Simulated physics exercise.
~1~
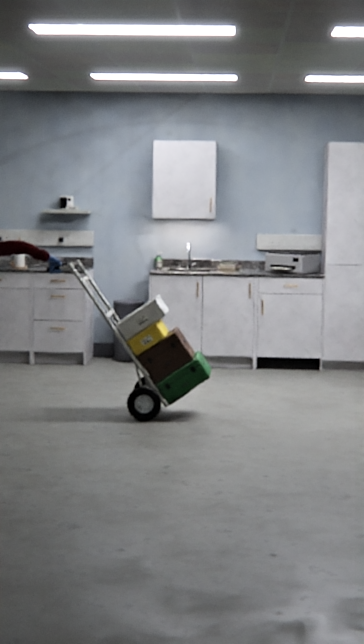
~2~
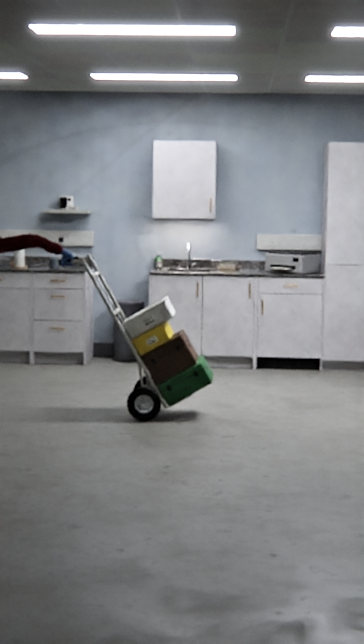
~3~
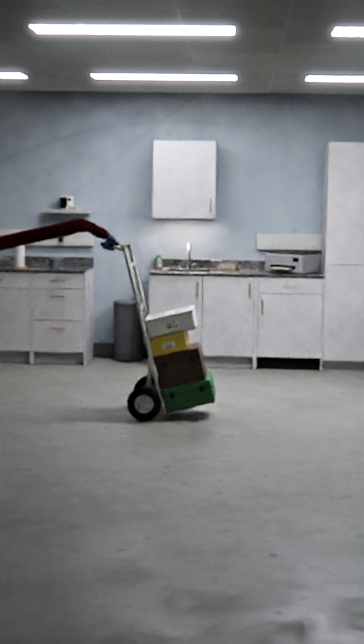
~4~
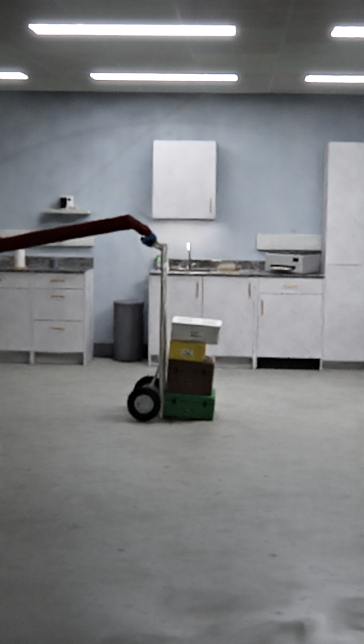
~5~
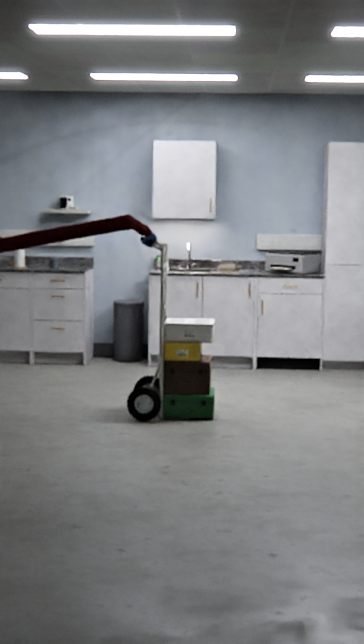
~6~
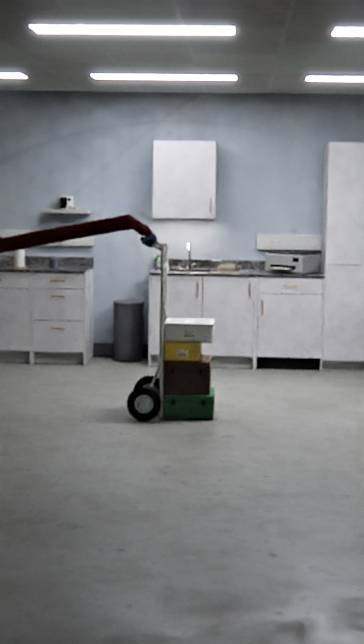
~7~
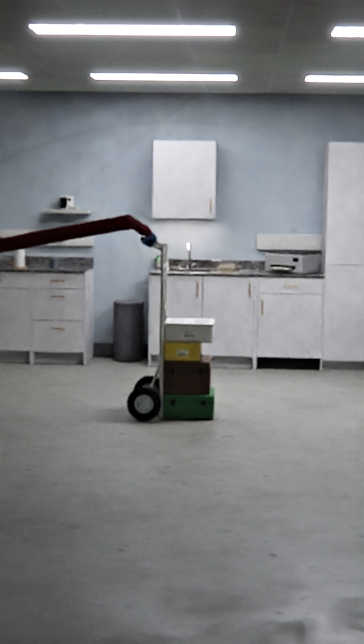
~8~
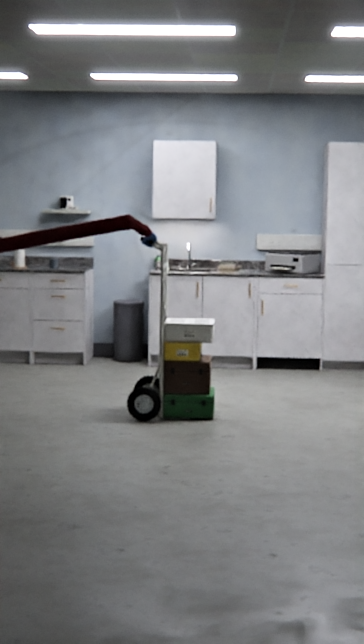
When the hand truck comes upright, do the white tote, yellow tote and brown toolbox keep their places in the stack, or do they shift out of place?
They keep their places. The white tote, yellow tote and brown toolbox rock a little as the truck lands, then settle back where they were in the stack.
